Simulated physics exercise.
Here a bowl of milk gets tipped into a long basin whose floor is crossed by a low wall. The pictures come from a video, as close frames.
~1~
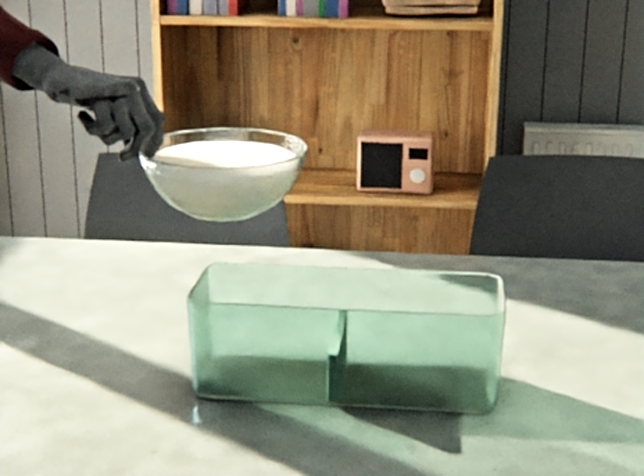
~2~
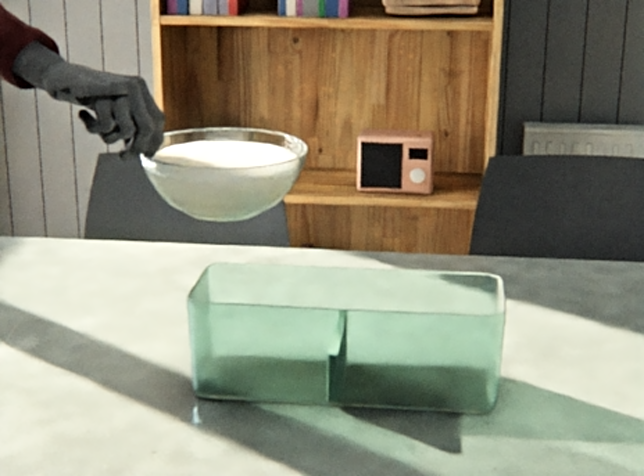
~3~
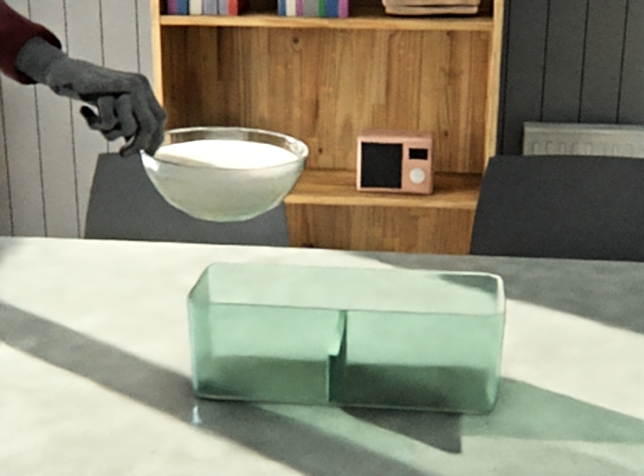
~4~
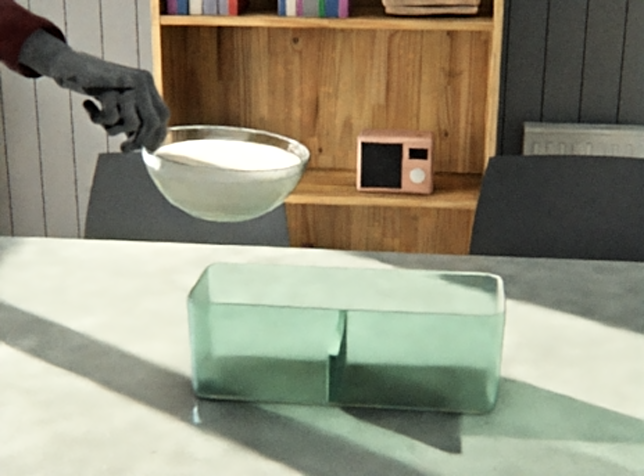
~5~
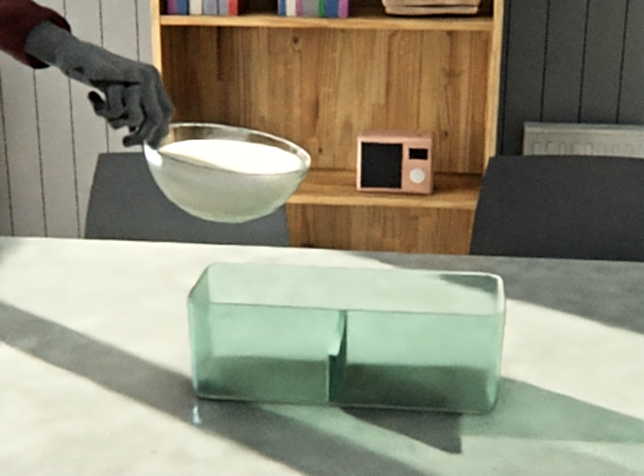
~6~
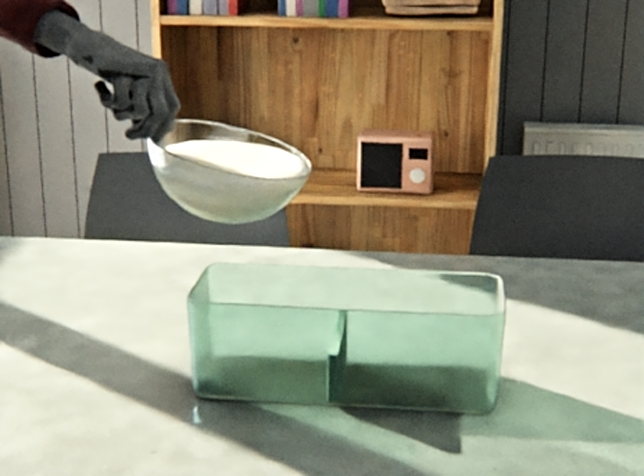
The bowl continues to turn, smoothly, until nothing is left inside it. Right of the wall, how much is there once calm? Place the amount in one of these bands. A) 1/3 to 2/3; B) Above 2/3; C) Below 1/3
1/3 to 2/3.
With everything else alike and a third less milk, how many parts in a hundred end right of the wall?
50 %.
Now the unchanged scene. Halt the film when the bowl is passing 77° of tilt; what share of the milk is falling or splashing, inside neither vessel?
Around 40 percent.
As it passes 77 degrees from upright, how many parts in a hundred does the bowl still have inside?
Near 20 per cent.
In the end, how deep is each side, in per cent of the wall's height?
Left 30 per cent, right 40.
A moment on, the bowl is tipped on its side and 21 per cent is still to pour, 2 is left of the wall and 34 right of it.
Next, the bowl is tipped right over and 0 per cent is still to pour, 35 is left of the wall and 55 right of it.
Then the bowl is tipped right over and 0 per cent is still to pour, 35 is left of the wall and 55 right of it.
Later the bowl is tipped right over and 0 per cent is still to pour, 35 is left of the wall and 55 right of it.
At rest 35 per cent lies left of the wall, 55 right of it and 10 outside.
